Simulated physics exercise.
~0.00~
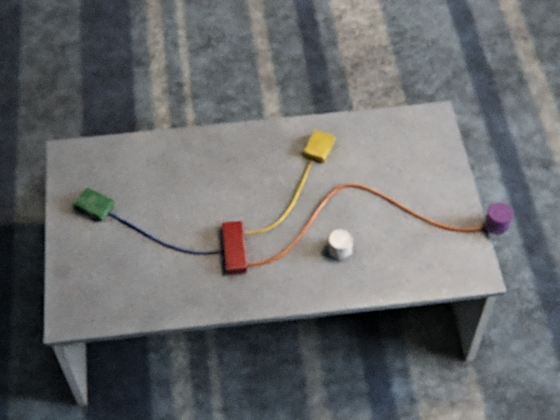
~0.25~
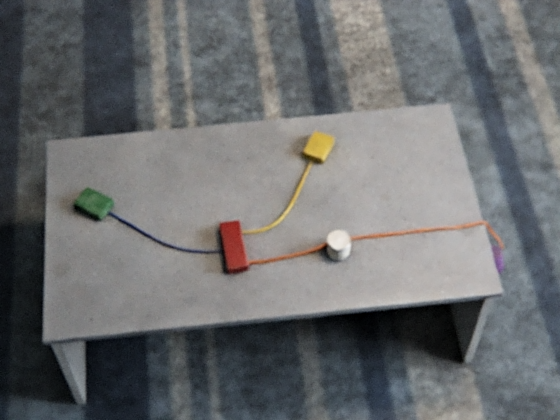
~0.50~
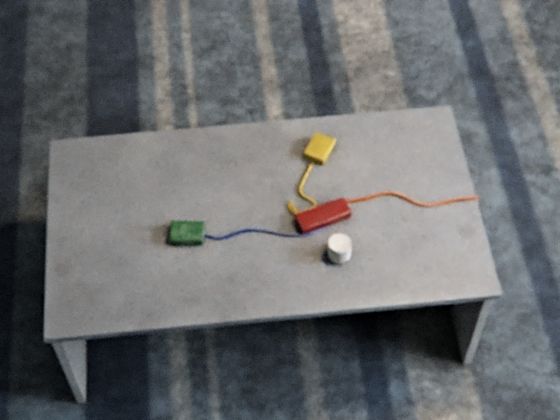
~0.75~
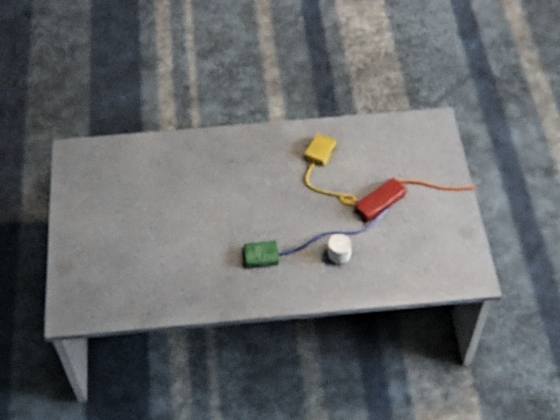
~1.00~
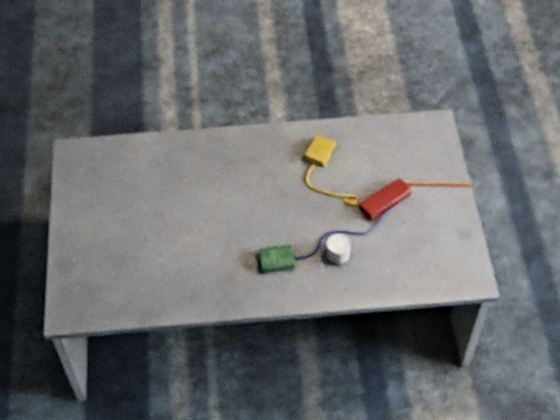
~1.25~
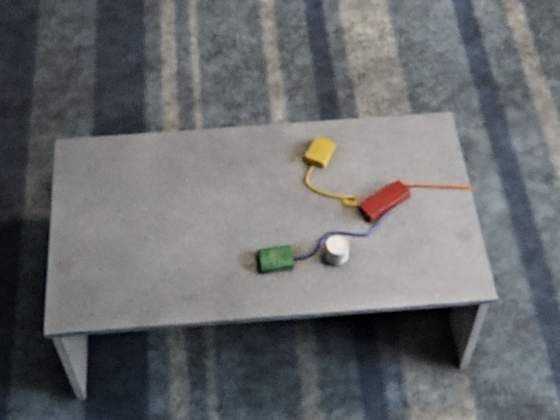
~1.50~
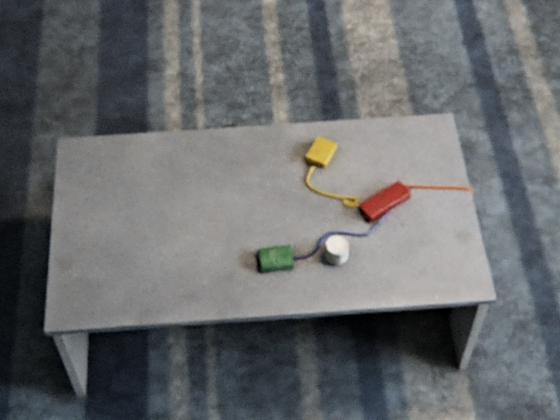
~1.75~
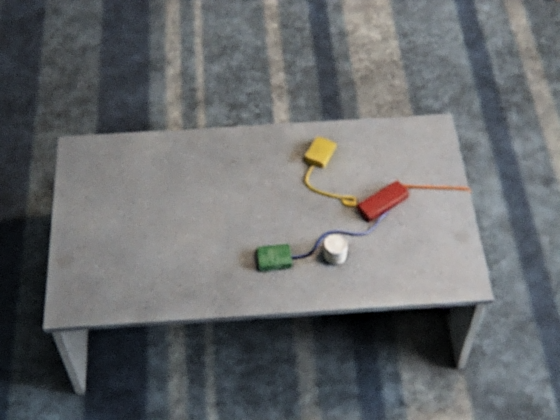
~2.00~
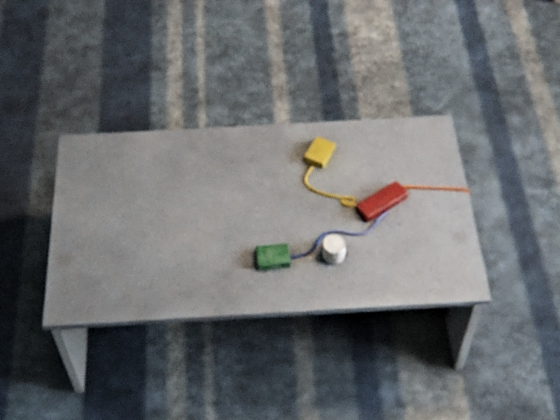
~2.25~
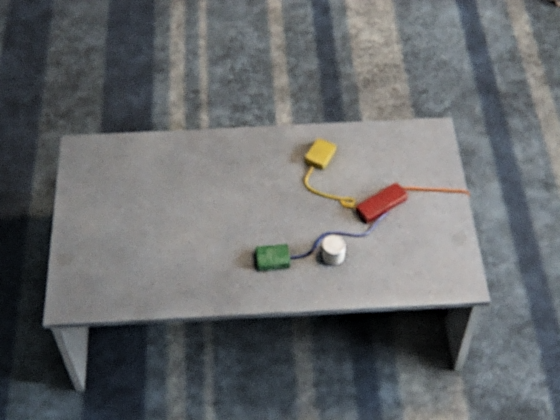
A grey desk stands on a blue and beige striped carpet, seen from above at an angle that drifts slightly sideways. A red power strip lies near the middle, joined by cables to a green charger at left, a yellow block behind, and a purple speaker at the right edge, with a white canister nearby. The speaker drops over the right side, pulling the orange cable taut. The strip is dragged right and turns, towing the charger after it on the blue cable. Both stop on the desk, the charger just left of the unmoved canister, while the yellow block stays put and the speaker remains out of sight.
